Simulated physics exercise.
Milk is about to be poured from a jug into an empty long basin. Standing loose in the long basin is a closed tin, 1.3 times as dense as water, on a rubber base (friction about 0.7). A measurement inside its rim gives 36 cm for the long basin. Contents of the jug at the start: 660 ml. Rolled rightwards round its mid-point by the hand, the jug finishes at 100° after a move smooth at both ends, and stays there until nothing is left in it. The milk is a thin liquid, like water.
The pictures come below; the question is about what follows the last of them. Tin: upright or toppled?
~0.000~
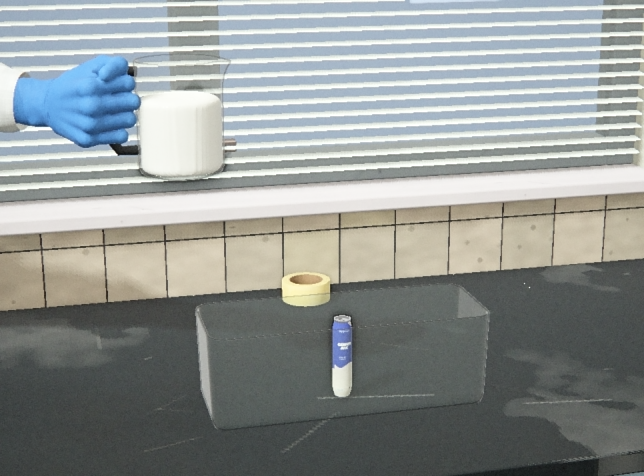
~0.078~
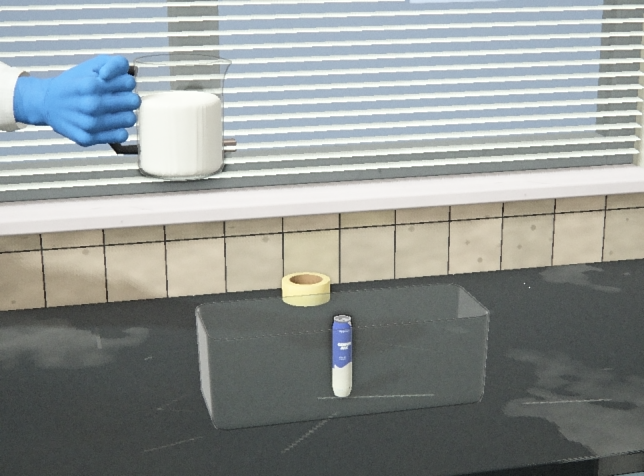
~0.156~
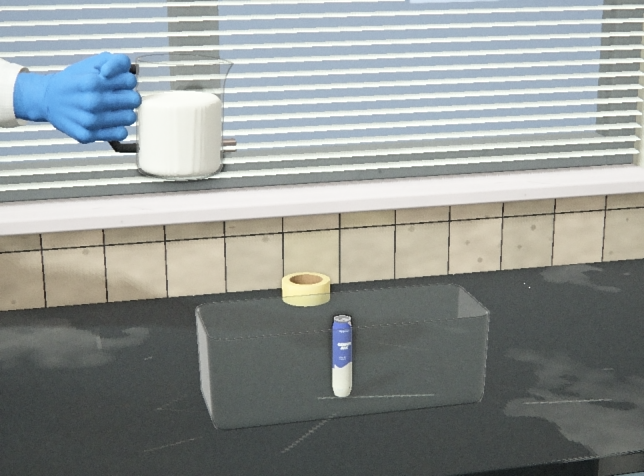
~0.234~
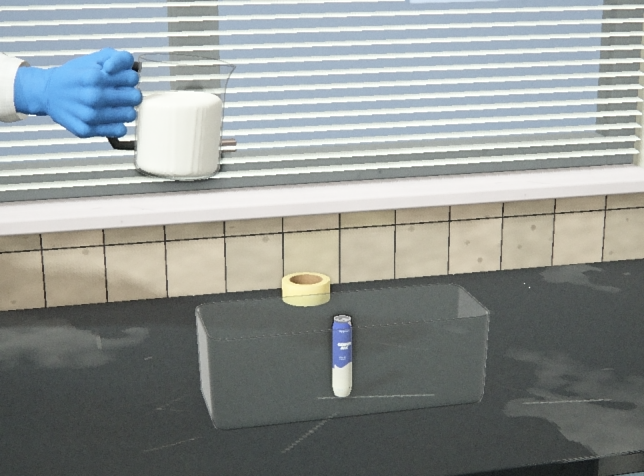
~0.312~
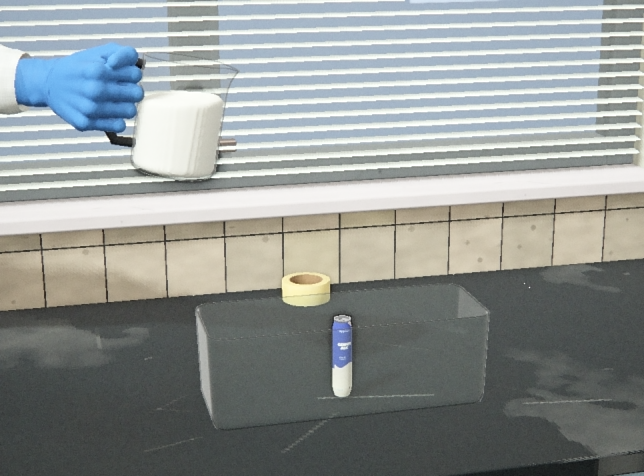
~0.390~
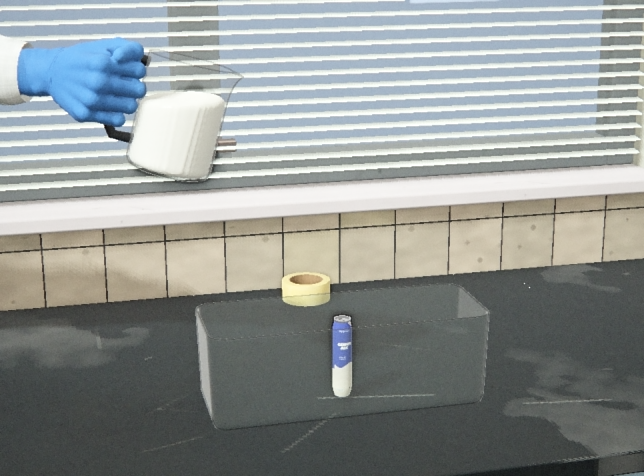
It is upset.
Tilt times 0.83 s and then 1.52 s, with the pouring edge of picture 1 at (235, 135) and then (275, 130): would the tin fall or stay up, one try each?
Run one: It does not tip. Run two: It tumbles.
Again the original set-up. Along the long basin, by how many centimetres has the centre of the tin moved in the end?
Looks like roughly 10.5 cm in total.
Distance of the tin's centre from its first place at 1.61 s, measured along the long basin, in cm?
11 cm, roughly.
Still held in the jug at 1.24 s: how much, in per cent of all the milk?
Roughly 48 per cent.
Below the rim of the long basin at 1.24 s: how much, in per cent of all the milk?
Some 20 percent of the total.
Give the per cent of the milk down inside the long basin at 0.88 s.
About 0%.
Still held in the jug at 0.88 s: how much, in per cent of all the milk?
I reckon about 96 in a hundred is still held.
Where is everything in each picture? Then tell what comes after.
In the first picture, it leans 0°; its right rim is at (231, 59); the milk meets the walls at (138, 100) and (219, 96); the long basin's rim runs from (202, 324) to (474, 300); the tin's top is at (342, 322).
In the second picture, it leans 1°; its right rim is at (231, 60); the milk meets the walls at (138, 100) and (219, 96).
In the third picture, it leans 3°; its right rim is at (233, 62); the milk meets the walls at (139, 100) and (219, 97).
In the fourth picture, it leans 6°; its right rim is at (236, 65); the milk meets the walls at (139, 100) and (221, 97).
In the fifth picture, it leans 10°; its right rim is at (239, 69); the milk meets the walls at (139, 100) and (222, 98).
In the sixth picture, it leans 15°; its right rim is at (243, 75); the milk meets the walls at (139, 103) and (223, 98).
By 0.88 s the tilt is 62° and 95 per cent is still to pour; the tin stands where it began.
By 1.24 s the tilt is 92° and 47 per cent is still to pour; the tin stands 1 cm from where it began.
By 1.61 s the tilt is 100° and 9 per cent is still to pour; the tin lies on its side.
By 2.02 s the tilt is 100° and 1 per cent is still to pour; the tin lies on its side.
At rest the tin lies on its side.
